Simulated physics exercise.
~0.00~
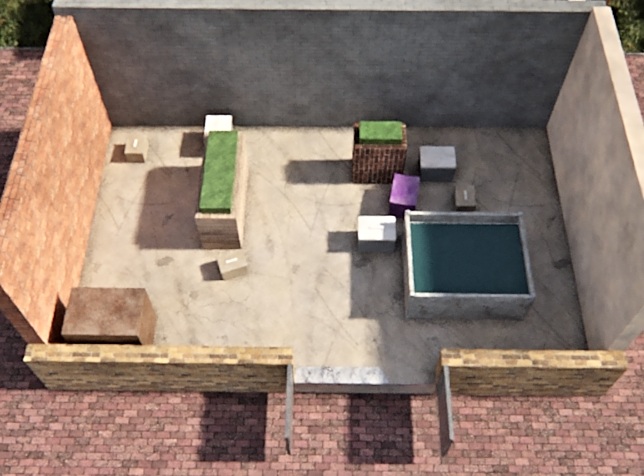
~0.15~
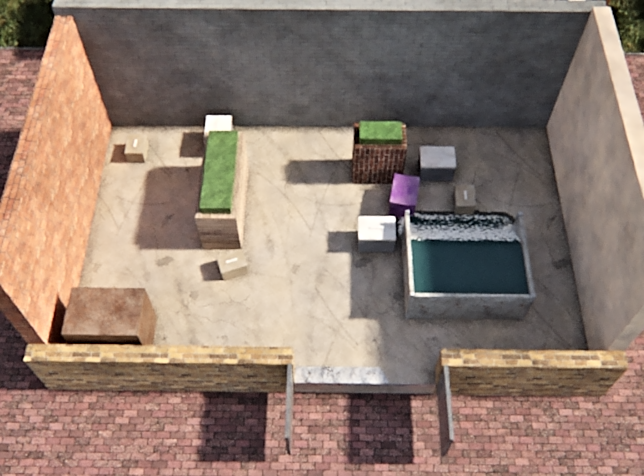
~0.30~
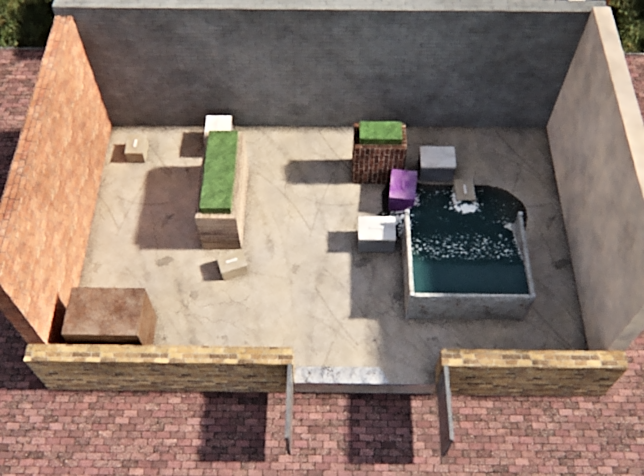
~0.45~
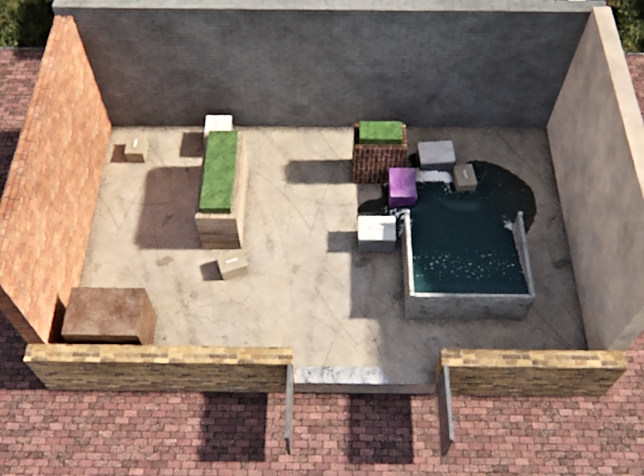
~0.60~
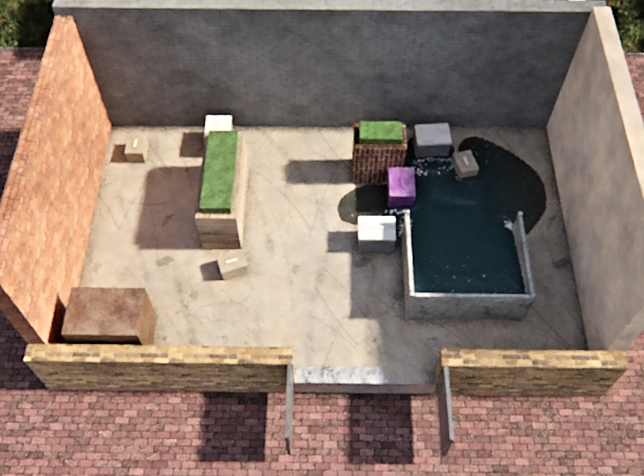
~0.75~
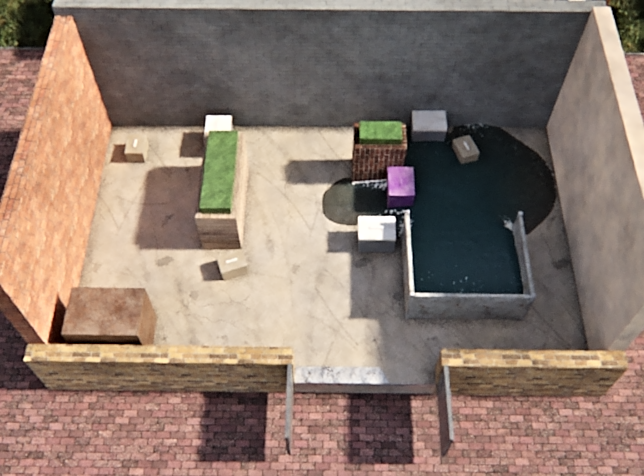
In a walled yard, a tank's far side breaks and water spreads out, pushing nearby boxes.
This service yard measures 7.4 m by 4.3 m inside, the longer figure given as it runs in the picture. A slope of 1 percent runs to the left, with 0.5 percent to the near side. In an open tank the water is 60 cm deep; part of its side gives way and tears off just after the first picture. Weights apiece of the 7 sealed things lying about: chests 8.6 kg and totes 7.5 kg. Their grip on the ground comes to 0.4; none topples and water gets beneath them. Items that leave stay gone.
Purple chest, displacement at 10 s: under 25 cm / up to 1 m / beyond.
Beyond 1 m.
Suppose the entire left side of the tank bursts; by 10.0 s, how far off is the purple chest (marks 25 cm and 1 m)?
So the purple chest keeps its position.
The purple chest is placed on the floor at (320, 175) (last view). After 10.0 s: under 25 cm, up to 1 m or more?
In the end it is hauled off.
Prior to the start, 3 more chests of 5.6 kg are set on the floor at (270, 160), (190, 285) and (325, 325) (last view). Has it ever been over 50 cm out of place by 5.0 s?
Taking them in the order given: Exceeds it, falls short and falls short.
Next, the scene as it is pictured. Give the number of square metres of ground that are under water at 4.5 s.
Flooded: Near 24 m2.
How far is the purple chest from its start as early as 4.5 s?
Displacement by then near 150 cm.
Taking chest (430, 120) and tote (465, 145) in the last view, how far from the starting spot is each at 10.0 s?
In turn: 500 cm, 300 cm.
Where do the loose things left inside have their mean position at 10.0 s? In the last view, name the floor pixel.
(225, 263).
After 2.0 s the purple chest is near (337, 208), 1.1 m from its start, aground; 0 of 7 are out; 2 afloat.
After 4.5 s the purple chest is near (307, 227), 1.6 m from its start, aground; 0 of 7 are out; 3 afloat.
After 7.0 s the purple chest is near (275, 310), 2.8 m from its start, aground; 0 of 7 are out; 0 afloat.
After 10.0 s the purple chest is near (171, 326), 4.1 m from its start, afloat; 0 of 7 are out; 4 afloat.
